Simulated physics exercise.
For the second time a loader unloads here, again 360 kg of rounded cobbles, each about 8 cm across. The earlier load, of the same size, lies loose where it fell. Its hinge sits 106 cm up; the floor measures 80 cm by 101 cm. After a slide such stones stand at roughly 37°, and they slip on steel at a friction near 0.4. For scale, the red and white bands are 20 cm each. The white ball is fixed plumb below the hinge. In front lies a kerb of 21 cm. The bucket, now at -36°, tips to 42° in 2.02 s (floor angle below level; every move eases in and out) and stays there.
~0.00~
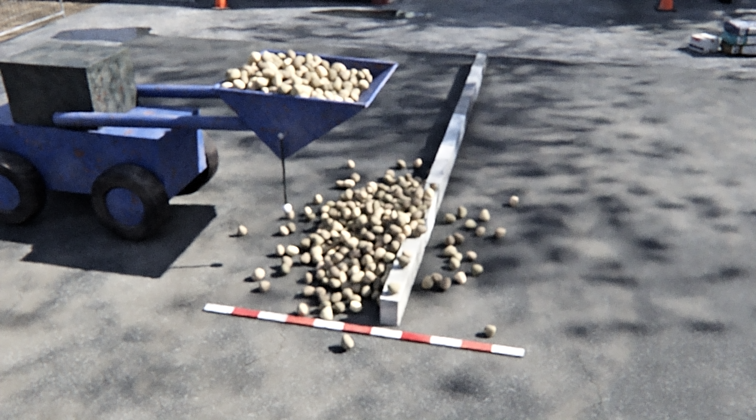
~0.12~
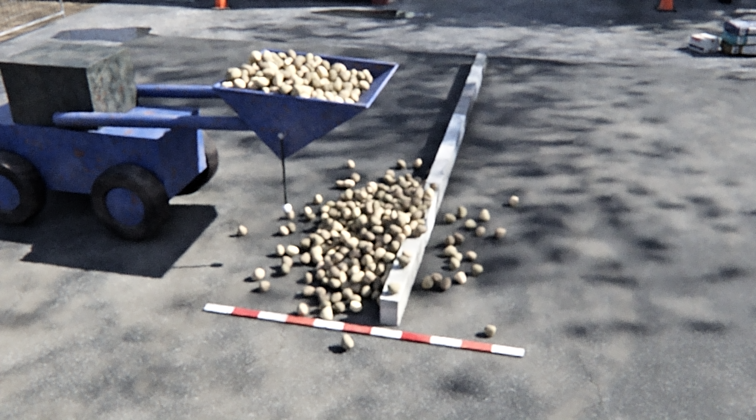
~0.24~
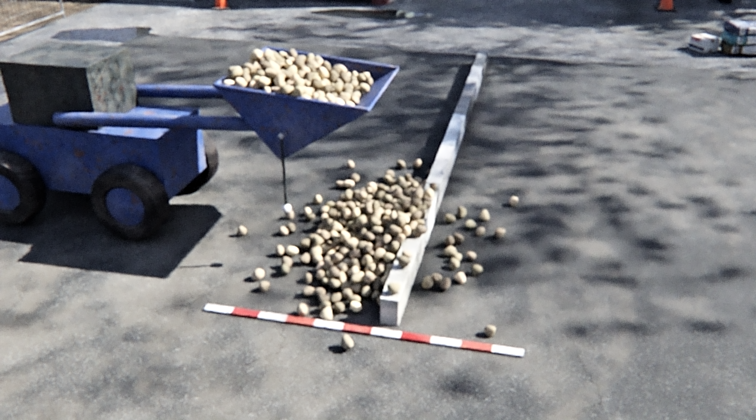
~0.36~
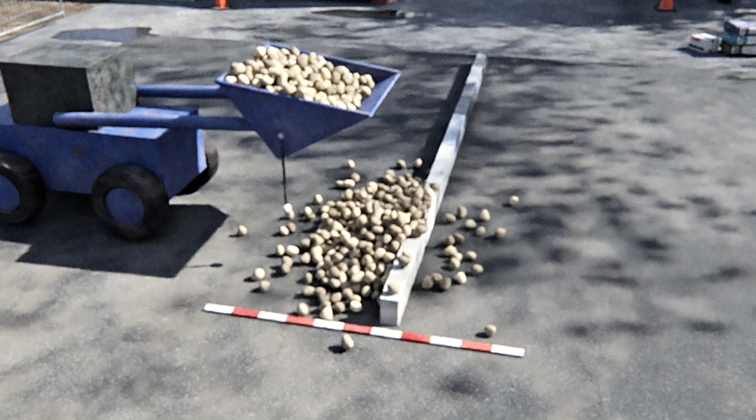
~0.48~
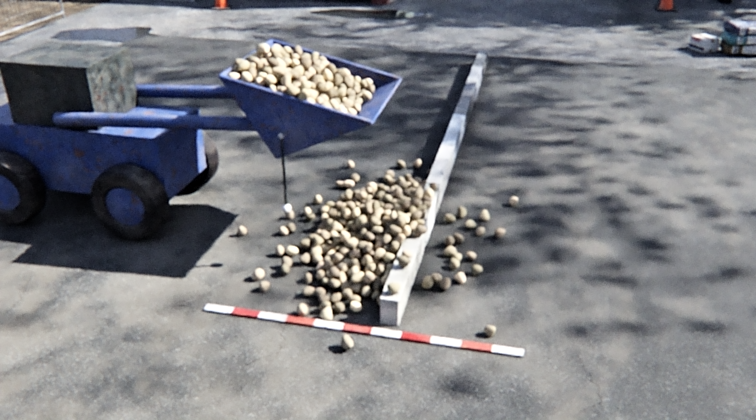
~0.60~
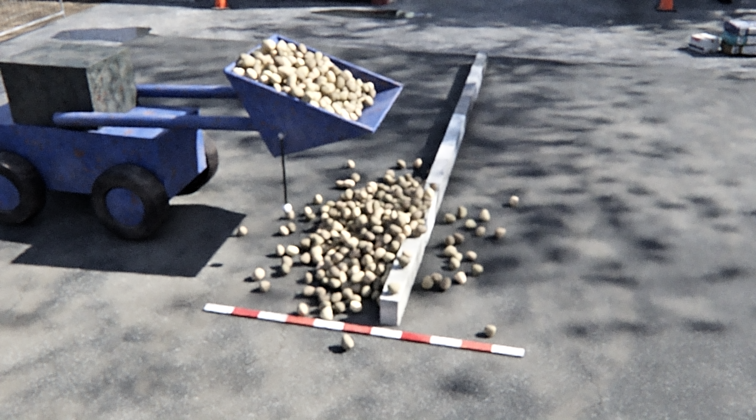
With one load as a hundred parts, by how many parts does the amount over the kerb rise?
Some 22 per cent is added.
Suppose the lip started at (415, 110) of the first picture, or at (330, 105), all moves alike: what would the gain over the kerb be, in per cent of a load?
First some 90, then 0 per cent.
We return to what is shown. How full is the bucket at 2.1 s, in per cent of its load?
It holds some 10 per cent.
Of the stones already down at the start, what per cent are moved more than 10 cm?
About 10 per cent.
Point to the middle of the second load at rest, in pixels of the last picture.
Around (384, 220).
After 1.5 s the floor is at 30°; in per cent of one load, 84 in the bucket, 112 on this side of the kerb, 4 over the kerb; the foremost stones are at (485, 249).
After 2.1 s the floor is at 42°; in per cent of one load, 11 in the bucket, 175 on this side of the kerb, 14 over the kerb; the foremost stones are at (501, 248).
After 2.5 s the floor is at 42°; in per cent of one load, 0 in the bucket, 177 on this side of the kerb, 23 over the kerb; the foremost stones are at (519, 257).
After 5.0 s the floor is at 42°; in per cent of one load, 0 in the bucket, 174 on this side of the kerb, 26 over the kerb; the foremost stones are at (538, 261). Net gain over the kerb, 22.
